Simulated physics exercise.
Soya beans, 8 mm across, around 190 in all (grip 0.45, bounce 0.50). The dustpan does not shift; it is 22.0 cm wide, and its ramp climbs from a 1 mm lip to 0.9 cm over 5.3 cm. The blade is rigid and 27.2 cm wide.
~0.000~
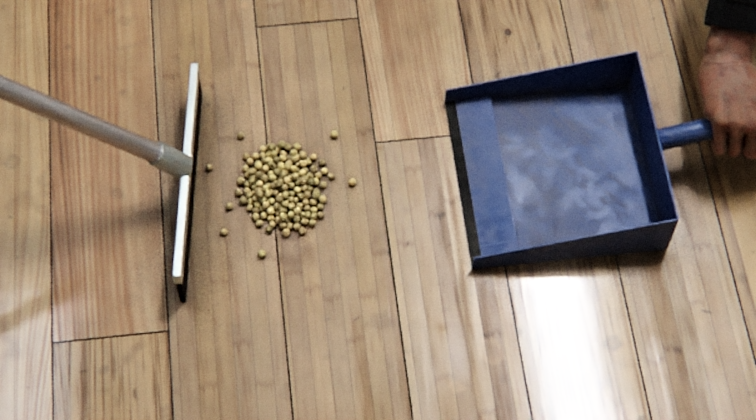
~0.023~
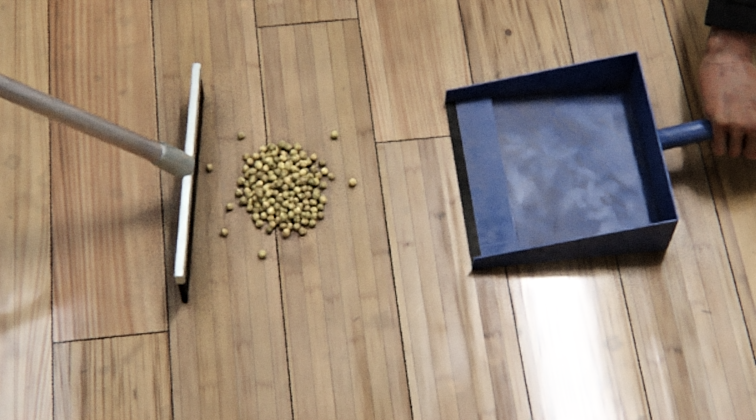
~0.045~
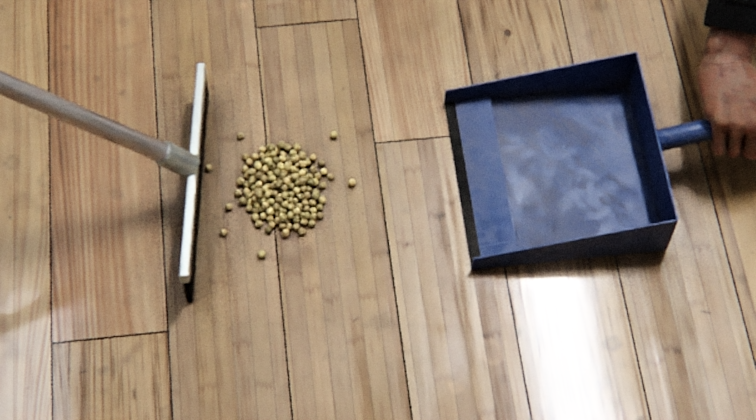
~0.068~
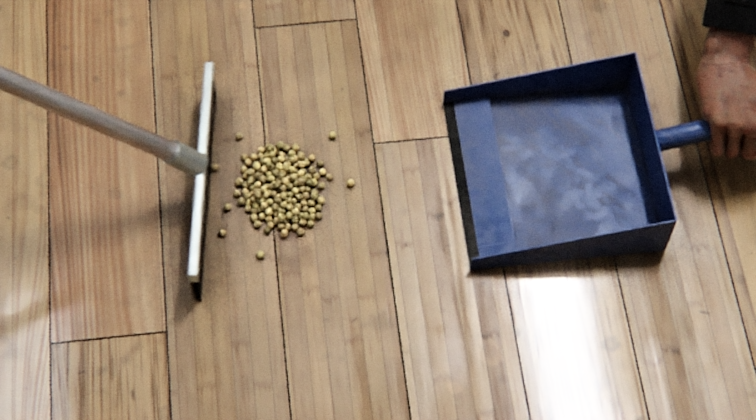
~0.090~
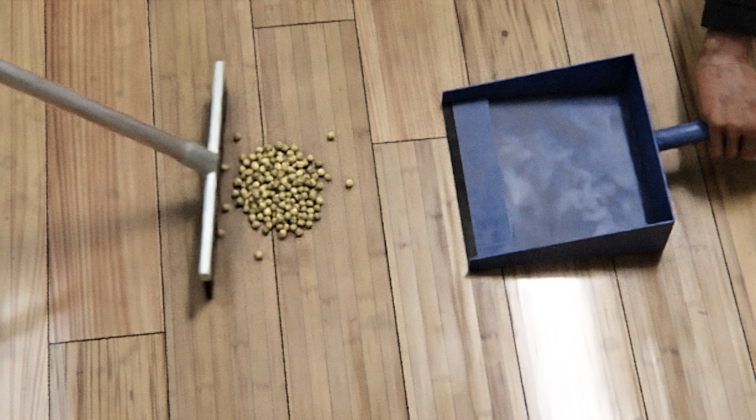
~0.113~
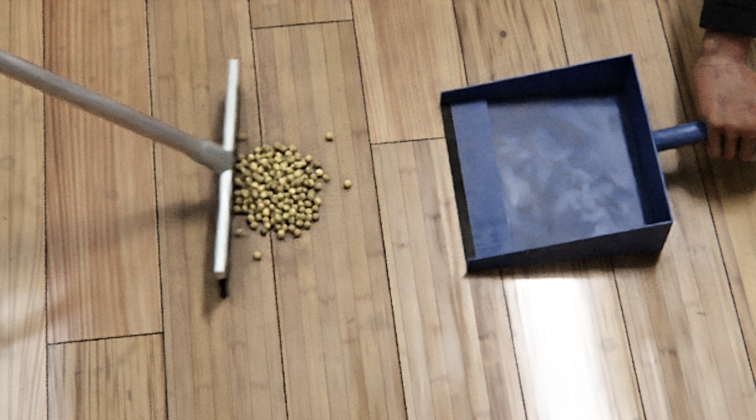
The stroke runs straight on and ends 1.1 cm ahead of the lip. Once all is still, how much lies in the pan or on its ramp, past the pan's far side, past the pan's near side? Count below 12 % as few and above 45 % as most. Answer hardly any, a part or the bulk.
Pan: The bulk, far side: Hardly any, near side: Hardly any.
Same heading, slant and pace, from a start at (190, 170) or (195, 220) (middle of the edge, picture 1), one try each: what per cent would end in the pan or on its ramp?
About 55 and 55 per cent.
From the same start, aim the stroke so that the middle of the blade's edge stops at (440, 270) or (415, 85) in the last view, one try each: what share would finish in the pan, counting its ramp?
About 45 and 30 per cent.
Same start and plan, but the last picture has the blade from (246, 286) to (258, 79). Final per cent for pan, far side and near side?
Pan 60, far 5, near 10.
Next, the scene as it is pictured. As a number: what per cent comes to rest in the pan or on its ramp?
Some 55 per cent.
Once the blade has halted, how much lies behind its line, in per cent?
Some 0 per cent.
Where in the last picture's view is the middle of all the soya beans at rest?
Around (468, 181).
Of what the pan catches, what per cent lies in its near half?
About 50 per cent.
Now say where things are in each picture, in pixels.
Blade from (178, 278) to (195, 72), moved 0.0 cm, 0 of the pieces shifted so far; middle of the pieces at (281, 182); pan at (570, 172), in the first frame.
Blade from (180, 278) to (197, 72), moved 0.2 cm, 0 of the pieces shifted so far; middle of the pieces at (281, 182), in the second frame.
Blade from (185, 278) to (202, 71), moved 0.8 cm, 0 of the pieces shifted so far; middle of the pieces at (280, 183), in the third frame.
Blade from (194, 277) to (210, 71), moved 1.9 cm, 1 of the pieces shifted so far; middle of the pieces at (279, 183), in the fourth frame.
Blade from (205, 275) to (220, 70), moved 3.3 cm, 1 of the pieces shifted so far; middle of the pieces at (277, 183), in the fifth frame.
Blade from (221, 273) to (234, 68), moved 5.1 cm, 5 of the pieces shifted so far; middle of the pieces at (280, 186); pan at (565, 174). The blade's pace is about 0.81 m/s, heading 2 degrees away from the viewer's side, in the sixth frame.
After 0.26 s, middle of the blade 13 cm from the lip; 0 % over the lip, far side 5 %, near side 0 %.
After 0.36 s, middle of the blade 5 cm from the lip; 0 % over the lip, far side 5 %, near side 5 %.
Then, at 0.59 s, middle of the blade 3 cm from the lip; 65 % over the lip, far side 5 %, near side 5 %.
In the end, at 1.7 s, pan 55 %, far side 5 %, near side 5 %, in front of the lip or behind the blade 30 %.
